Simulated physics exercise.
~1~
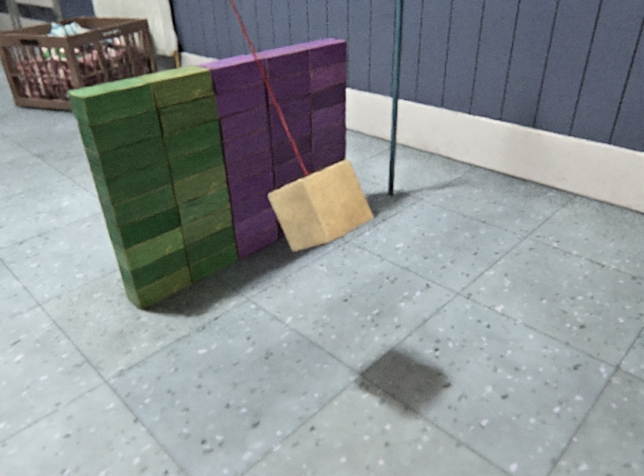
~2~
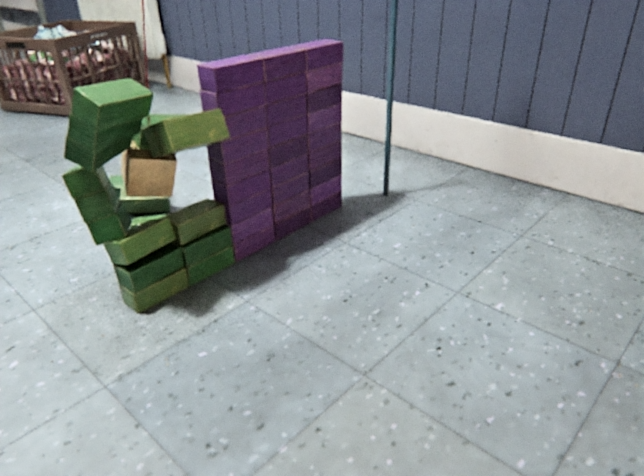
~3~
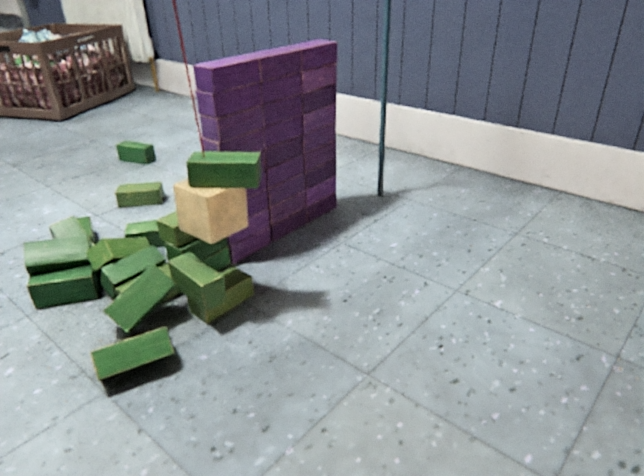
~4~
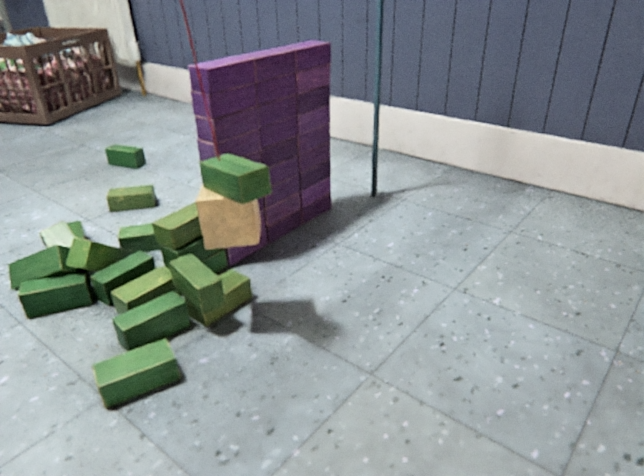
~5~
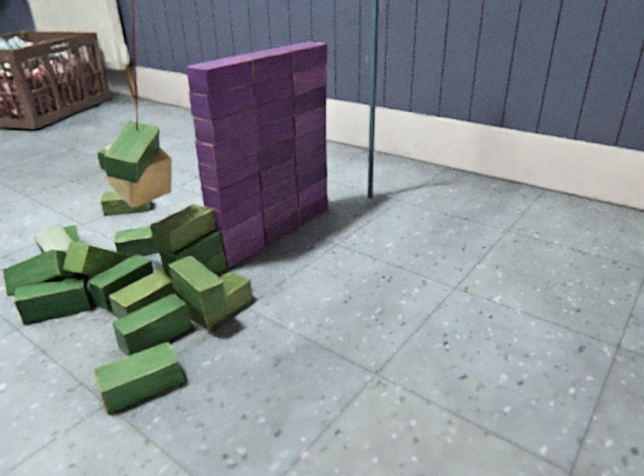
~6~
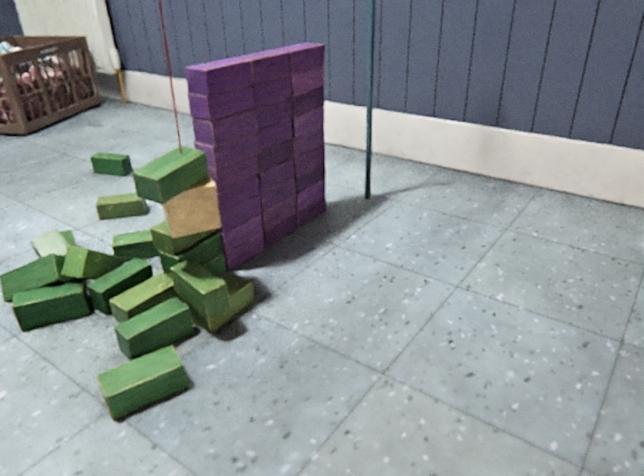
On a speckled tile floor, a wooden block hanging from a red line swung left into the green end of a green and purple block wall, knocking most of the green pieces into a heap, then kept swinging while the purple part stayed standing.
